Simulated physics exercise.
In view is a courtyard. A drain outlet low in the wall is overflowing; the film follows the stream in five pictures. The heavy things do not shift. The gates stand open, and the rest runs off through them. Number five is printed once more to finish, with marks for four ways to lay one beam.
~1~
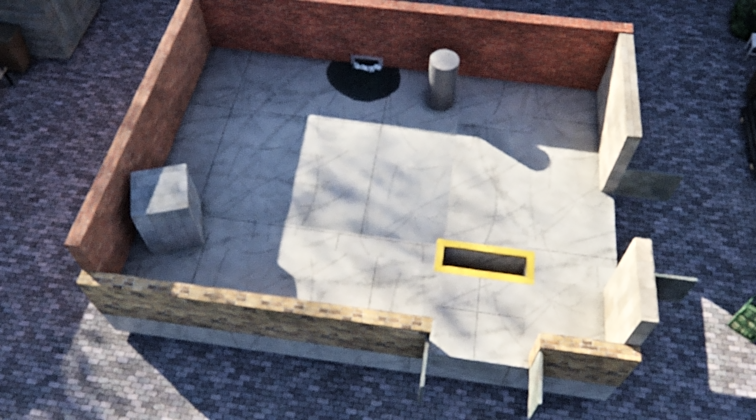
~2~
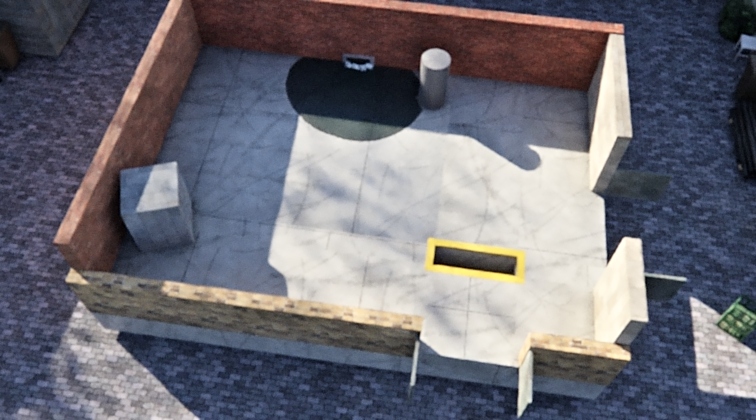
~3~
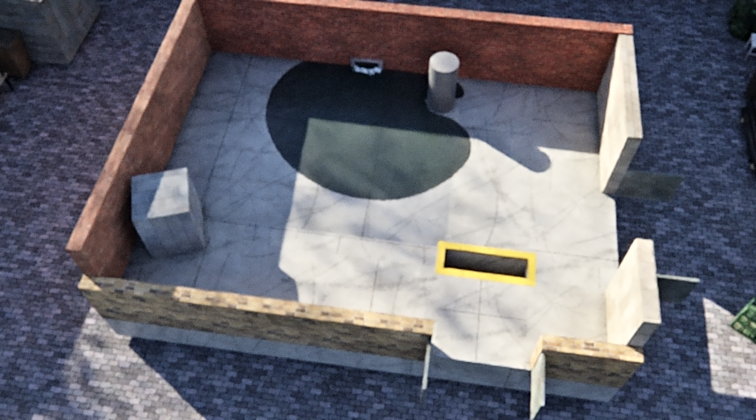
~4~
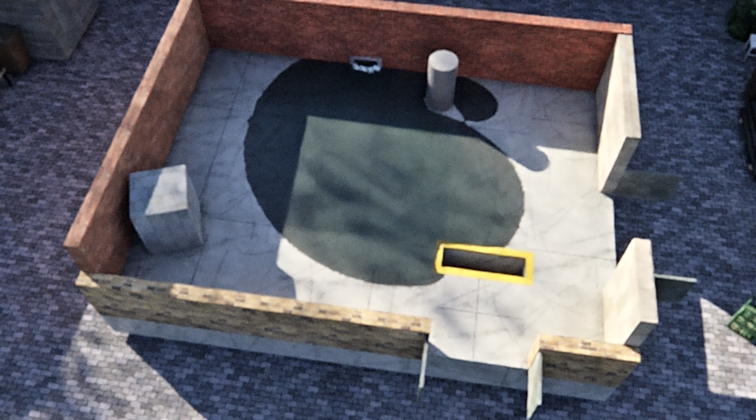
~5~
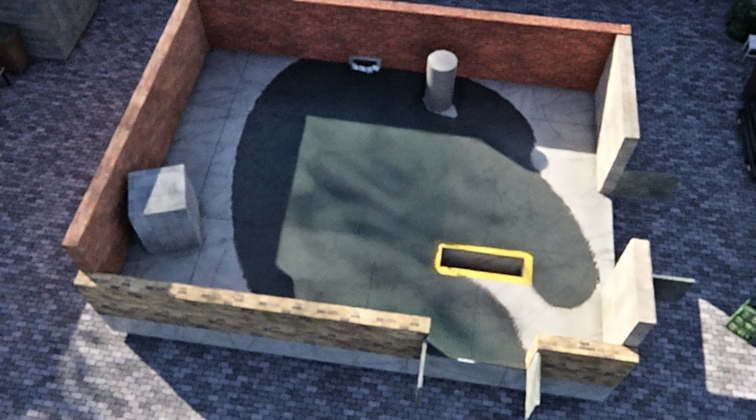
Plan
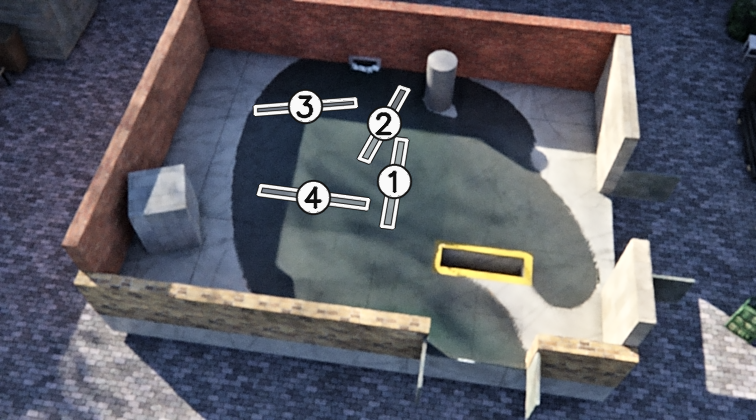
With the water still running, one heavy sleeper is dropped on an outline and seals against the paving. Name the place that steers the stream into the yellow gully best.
Take 4.
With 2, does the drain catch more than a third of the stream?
No.
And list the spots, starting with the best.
4, 3, 1, 2.
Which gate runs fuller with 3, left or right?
The left one.
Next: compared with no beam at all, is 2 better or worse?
Worse.
On the marked copy, 1 from (387, 226) to (401, 139); 2 from (364, 160) to (404, 88); 3 from (255, 110) to (355, 102); 4 from (259, 189) to (367, 204).
With 1, about 26 % of the stream goes into the yellow gully, about 74 % out by the gates.
With 2, about 19 % of the stream goes into the yellow gully, about 81 % out by the gates.
With 3, about 36 % of the stream goes into the yellow gully, about 63 % out by the gates.
With 4, about 53 % of the stream goes into the yellow gully, about 47 % out by the gates.
